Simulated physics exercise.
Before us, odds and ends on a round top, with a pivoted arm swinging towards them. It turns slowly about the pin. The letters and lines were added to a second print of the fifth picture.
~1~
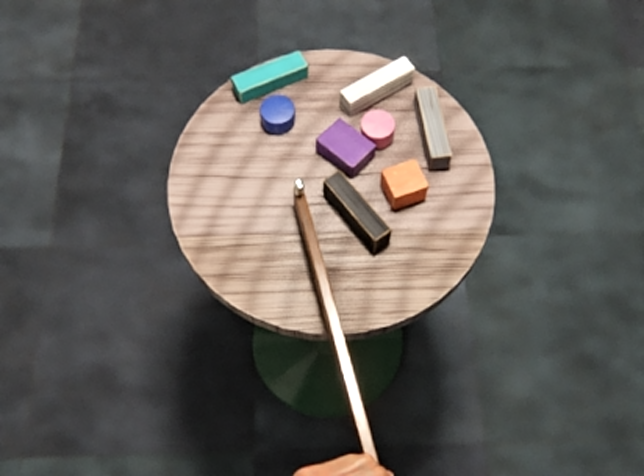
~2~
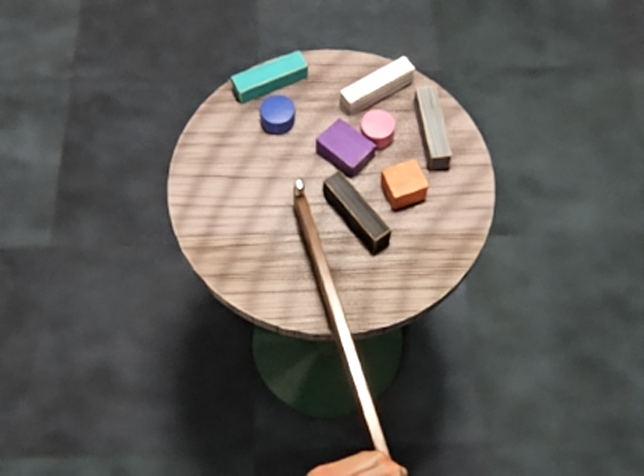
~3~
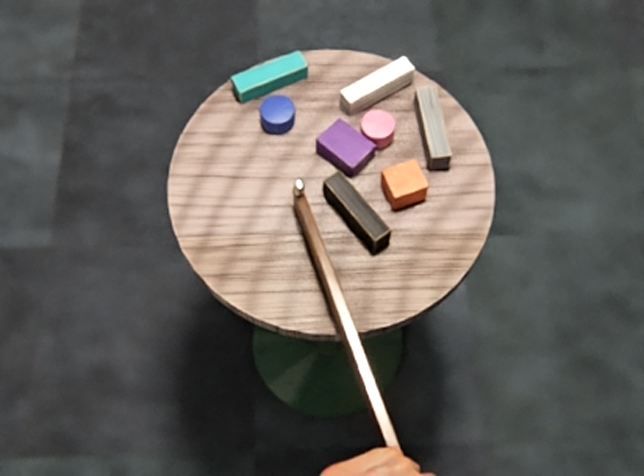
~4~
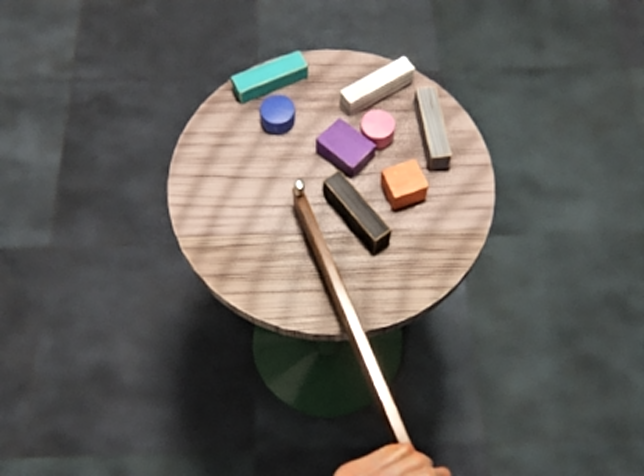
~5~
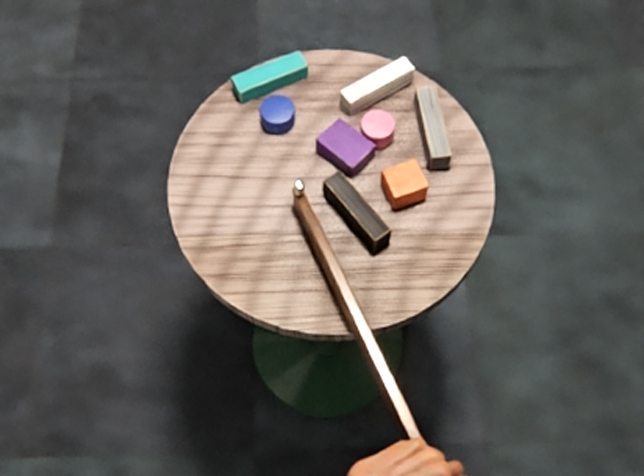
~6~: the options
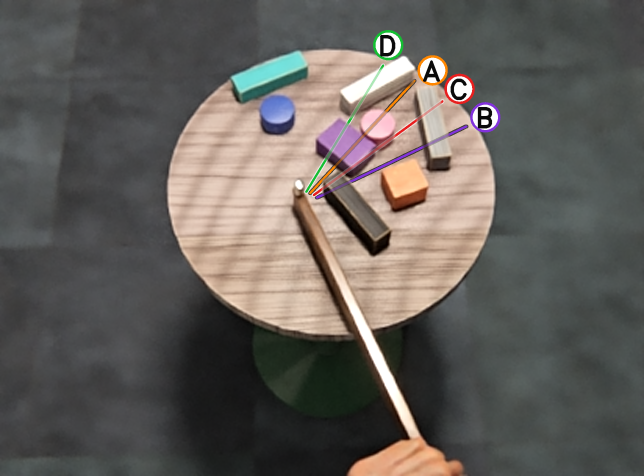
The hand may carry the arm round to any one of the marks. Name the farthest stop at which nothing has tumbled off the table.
At D, and not beyond.
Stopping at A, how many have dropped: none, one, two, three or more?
The count is none.
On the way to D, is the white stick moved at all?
Yes.
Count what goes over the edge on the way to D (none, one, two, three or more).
The count is none.
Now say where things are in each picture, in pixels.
Blue tin (278, 115); purple block (345, 148); grey stick (432, 128), in the first picture.
Arm (333, 299); turquoise stick (270, 77), in the second picture.
Arm (338, 297); pink tin (377, 130), in the third picture.
Arm (343, 296); white stick (377, 87), in the fourth picture.
Arm (347, 294); purple block (345, 148); grey stick (432, 128); turquoise stick (270, 77), in the fifth picture.
On the marked copy, A at (364, 135); B at (393, 161); C at (380, 147); D at (347, 126).
Taking D. A third of the way, arm (412, 230); black stick (362, 203); turquoise stick (270, 77).
Two thirds of the way, arm (404, 149); grey stick (423, 107); orange block (399, 136).
When it is over, arm (353, 106); white stick (335, 47); grey stick (373, 56); nothing has fallen.
As for the rest, A is safe but short; B is safe but short; C is safe but short.
